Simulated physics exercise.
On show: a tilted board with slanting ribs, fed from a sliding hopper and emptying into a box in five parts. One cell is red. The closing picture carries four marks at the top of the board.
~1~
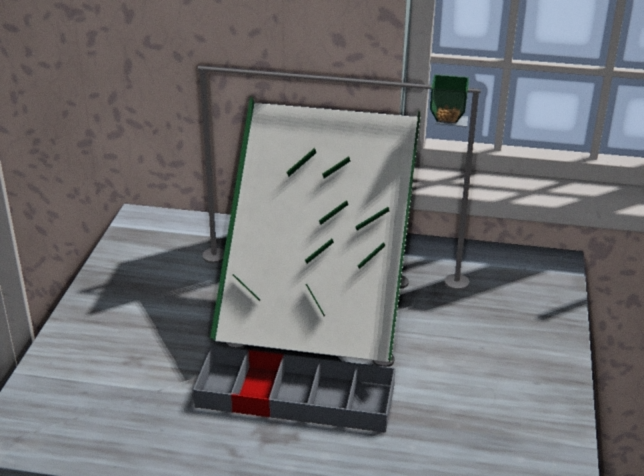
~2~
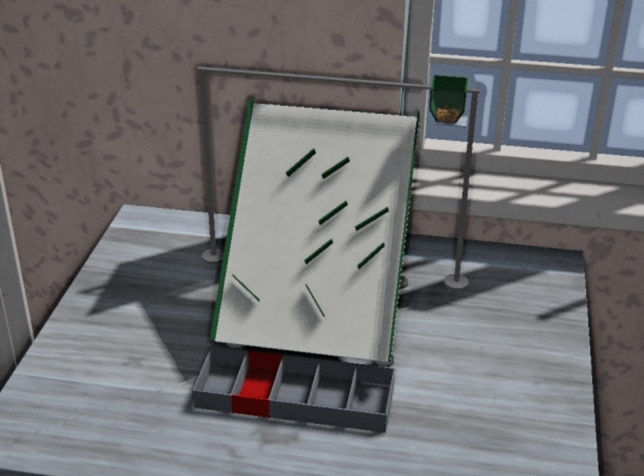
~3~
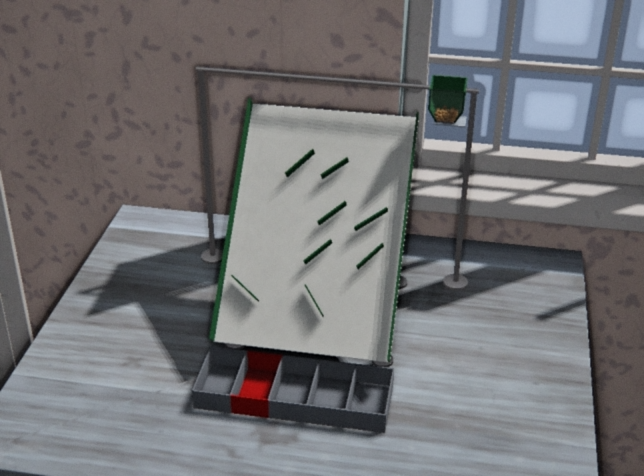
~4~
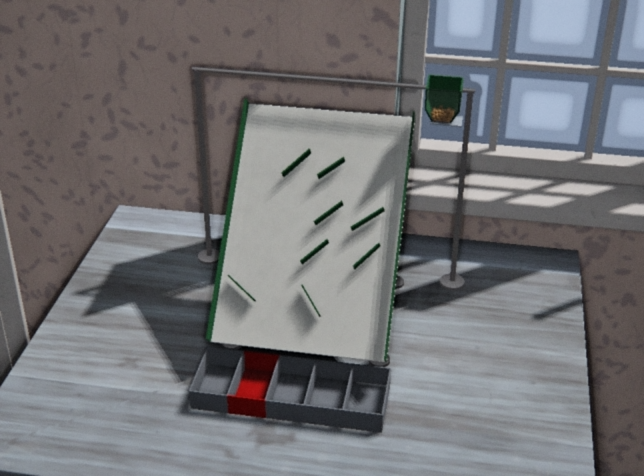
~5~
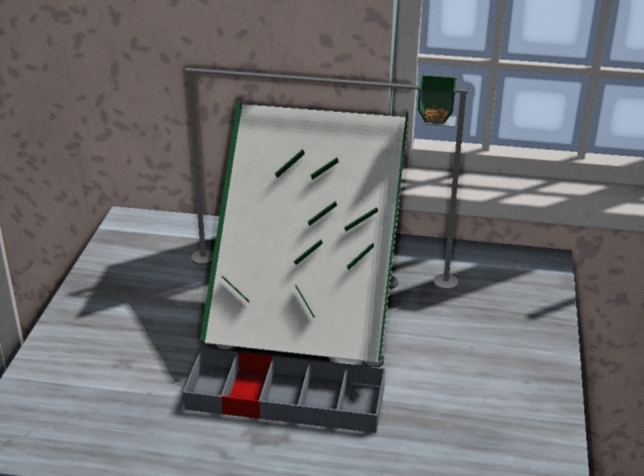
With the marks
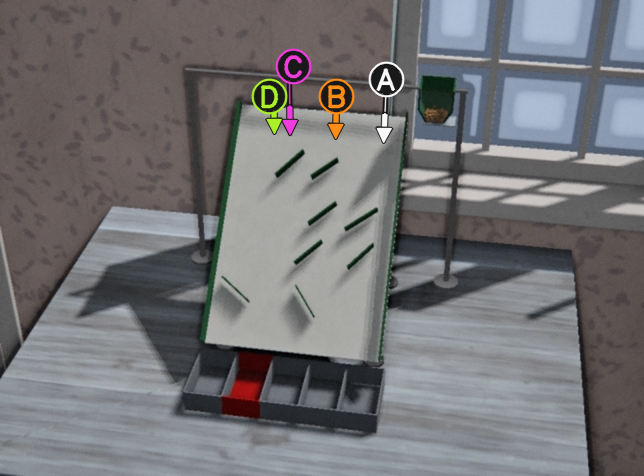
On a wooden tabletop by a window, a tilted ribbed board stands motionless above a five-part box as the view shifts slightly.
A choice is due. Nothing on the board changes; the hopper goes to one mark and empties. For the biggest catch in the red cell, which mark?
B is best.
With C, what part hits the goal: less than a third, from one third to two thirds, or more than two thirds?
Less than a third.
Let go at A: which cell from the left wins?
It is the fifth one.
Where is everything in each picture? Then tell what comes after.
The first frame shows hopper at (448, 113), round wooden beads, door shut.
The second frame shows ribs (286, 173) to (314, 149), (322, 175) to (349, 157), (318, 222) to (347, 201).
The third frame shows ribs (354, 228) to (387, 207), (303, 261) to (331, 239), (357, 266) to (383, 243).
The fourth frame shows ribs (228, 275) to (253, 299), (301, 284) to (319, 315).
The fifth frame shows red cell at (241, 406), number 2 of 5 from the left.
On the marked copy, mark A meets the board at (383, 137); mark B meets the board at (335, 133); mark C meets the board at (290, 129); mark D meets the board at (274, 128).
Choosing A, a small part in the red cell, about two thirds in other cells, about a quarter outside the box.
Choosing B, about a third in the red cell, about a third in other cells, about a quarter outside the box.
Choosing C, a small part in the red cell, about two thirds in other cells, about a quarter outside the box.
Choosing D, a small part in the red cell, about two thirds in other cells, about a quarter outside the box.
